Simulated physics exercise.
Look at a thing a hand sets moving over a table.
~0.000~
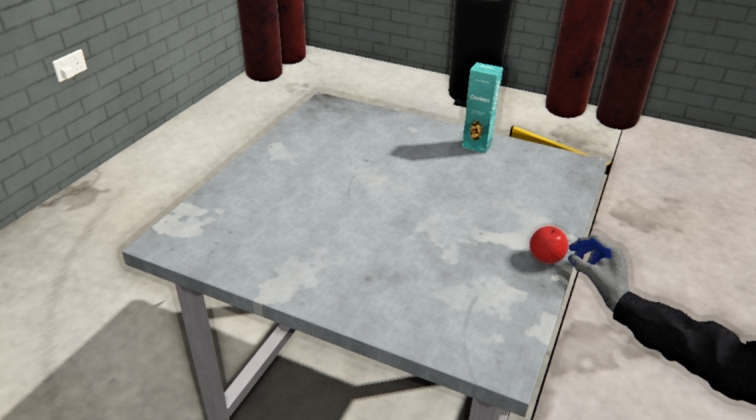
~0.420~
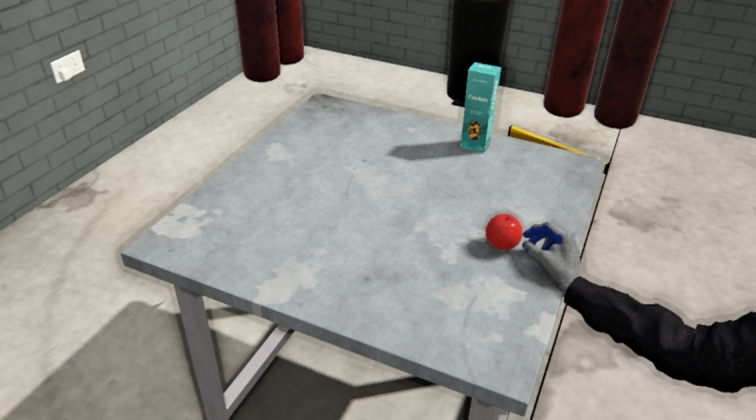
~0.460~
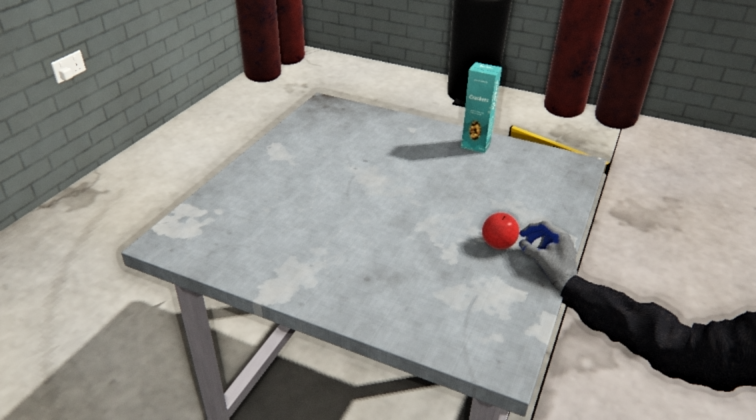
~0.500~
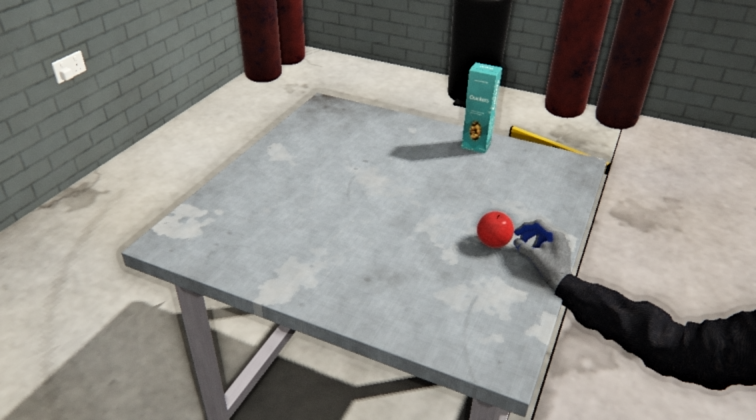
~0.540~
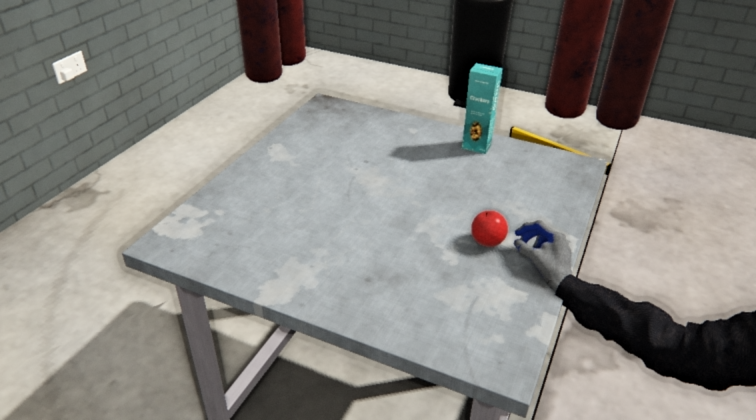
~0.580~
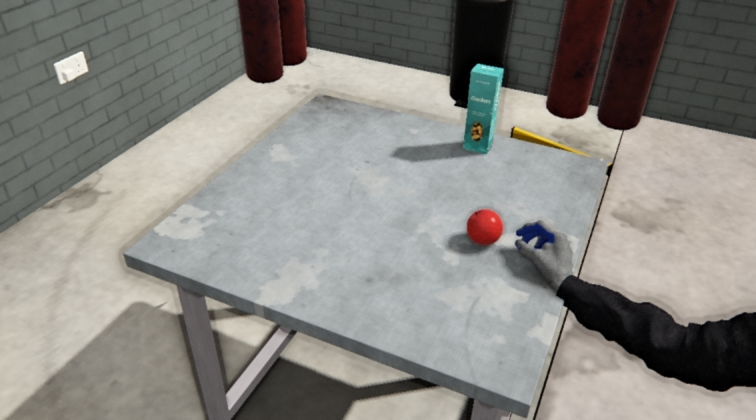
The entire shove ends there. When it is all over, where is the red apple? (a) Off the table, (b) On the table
(b) On the table.
After 0.68 s, red apple shifted about its own width near (470, 223).
After 0.88 s, red apple shifted about its own width near (447, 216).
After 1.08 s, red apple shifted well along near (428, 211).
After 1.38 s, red apple shifted well along near (410, 206).
In the end (2.1 s), moved from the start, red apple. At the end, from the last picture's camera, red apple near (403, 204).
